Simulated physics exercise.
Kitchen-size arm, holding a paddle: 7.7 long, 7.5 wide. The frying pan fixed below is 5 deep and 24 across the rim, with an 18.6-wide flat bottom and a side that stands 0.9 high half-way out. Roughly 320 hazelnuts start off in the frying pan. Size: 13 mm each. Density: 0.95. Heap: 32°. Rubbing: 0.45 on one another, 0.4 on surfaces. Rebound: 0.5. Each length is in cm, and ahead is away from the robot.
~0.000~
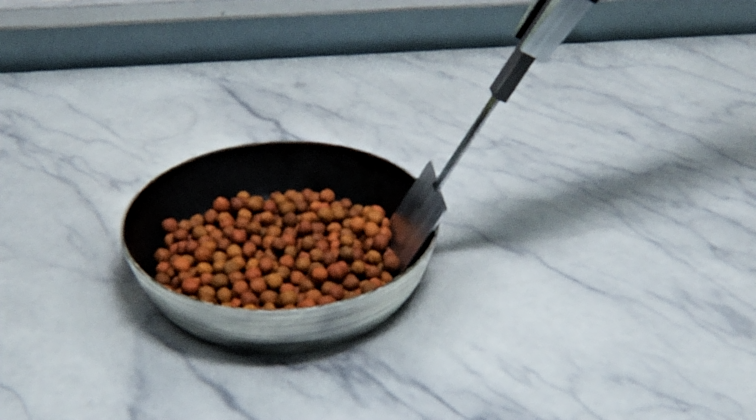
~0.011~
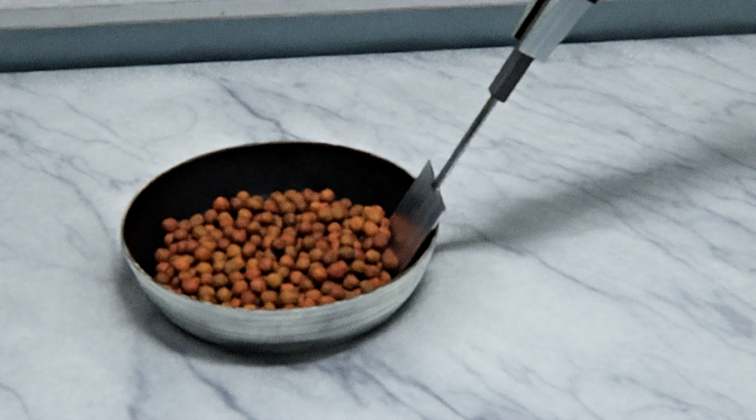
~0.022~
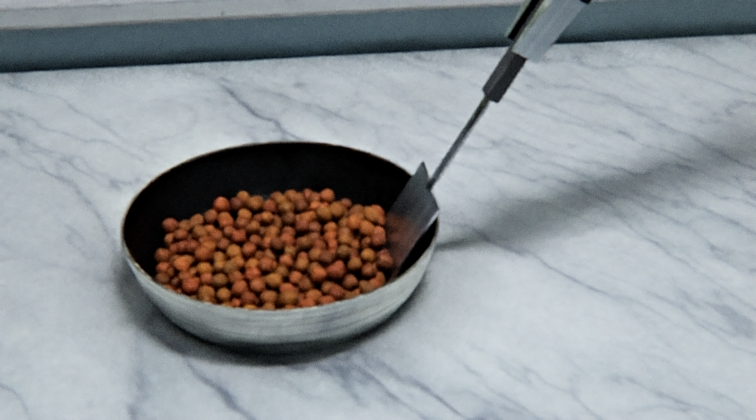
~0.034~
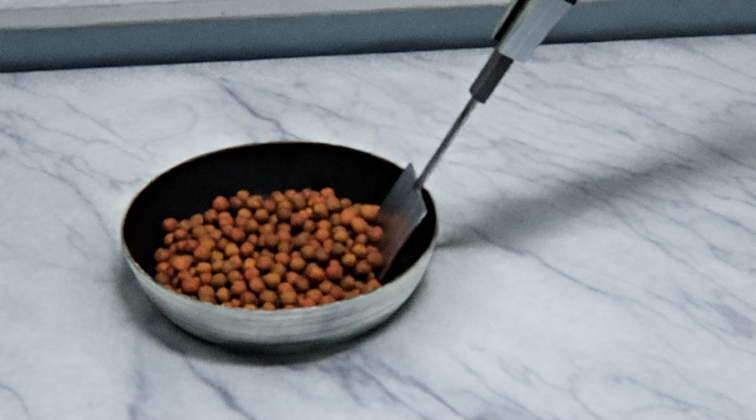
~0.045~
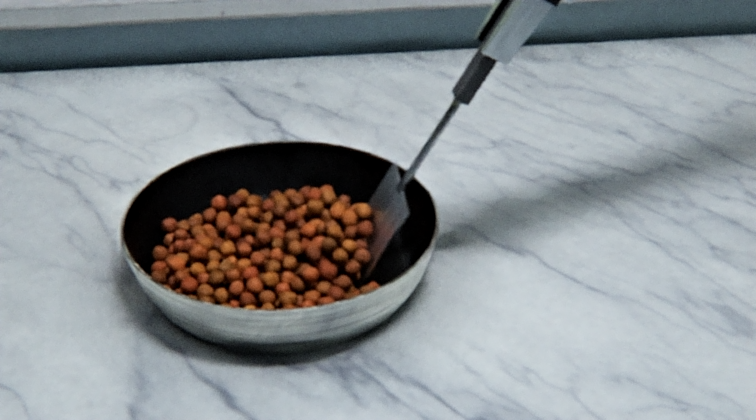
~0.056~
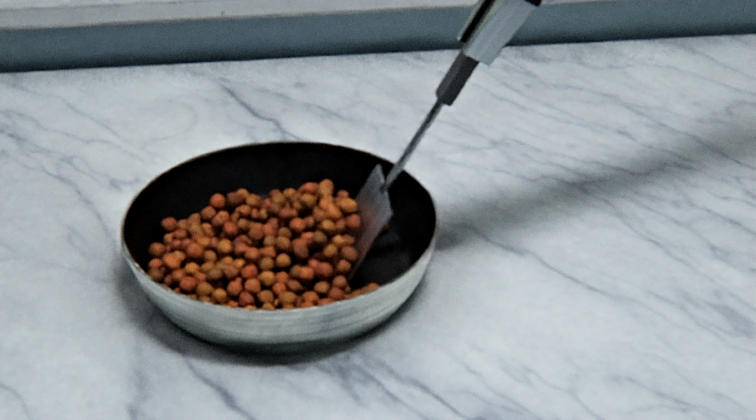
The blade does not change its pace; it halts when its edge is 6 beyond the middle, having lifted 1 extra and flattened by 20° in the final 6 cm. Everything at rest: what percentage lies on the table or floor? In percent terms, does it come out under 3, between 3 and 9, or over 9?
It comes out between 3 and 9 %.
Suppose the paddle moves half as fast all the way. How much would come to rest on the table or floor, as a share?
0 per cent, about.
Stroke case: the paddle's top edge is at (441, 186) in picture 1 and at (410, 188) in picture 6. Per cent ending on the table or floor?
About 0 per cent.
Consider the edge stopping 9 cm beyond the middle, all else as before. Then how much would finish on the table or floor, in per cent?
About 20 %.
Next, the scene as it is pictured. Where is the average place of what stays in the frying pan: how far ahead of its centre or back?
Ahead, by around 4.0 cm.
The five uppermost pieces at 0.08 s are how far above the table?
7 cm.
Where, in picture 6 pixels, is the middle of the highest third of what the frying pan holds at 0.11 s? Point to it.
Near (246, 238).
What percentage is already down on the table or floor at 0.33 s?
Fraction noted: Close to 4 per cent.
After 0.08 s, sloping 60°, highest piece 7 above the table; 316 in the frying pan.
After 0.11 s, sloping 53°, highest piece 8 above the table; 316 in the frying pan.
After 0.33 s, sloping 40°, highest piece 7 above the table; 300 in the frying pan, 12 on the table or floor, 4 on the blade or in flight.
After 1.38 s, sloping 40°, highest piece 5 above the table; 298 in the frying pan, 18 on the table or floor.
At rest, 298 in the frying pan, 18 on the table or floor. That is 6 % on the table or floor.
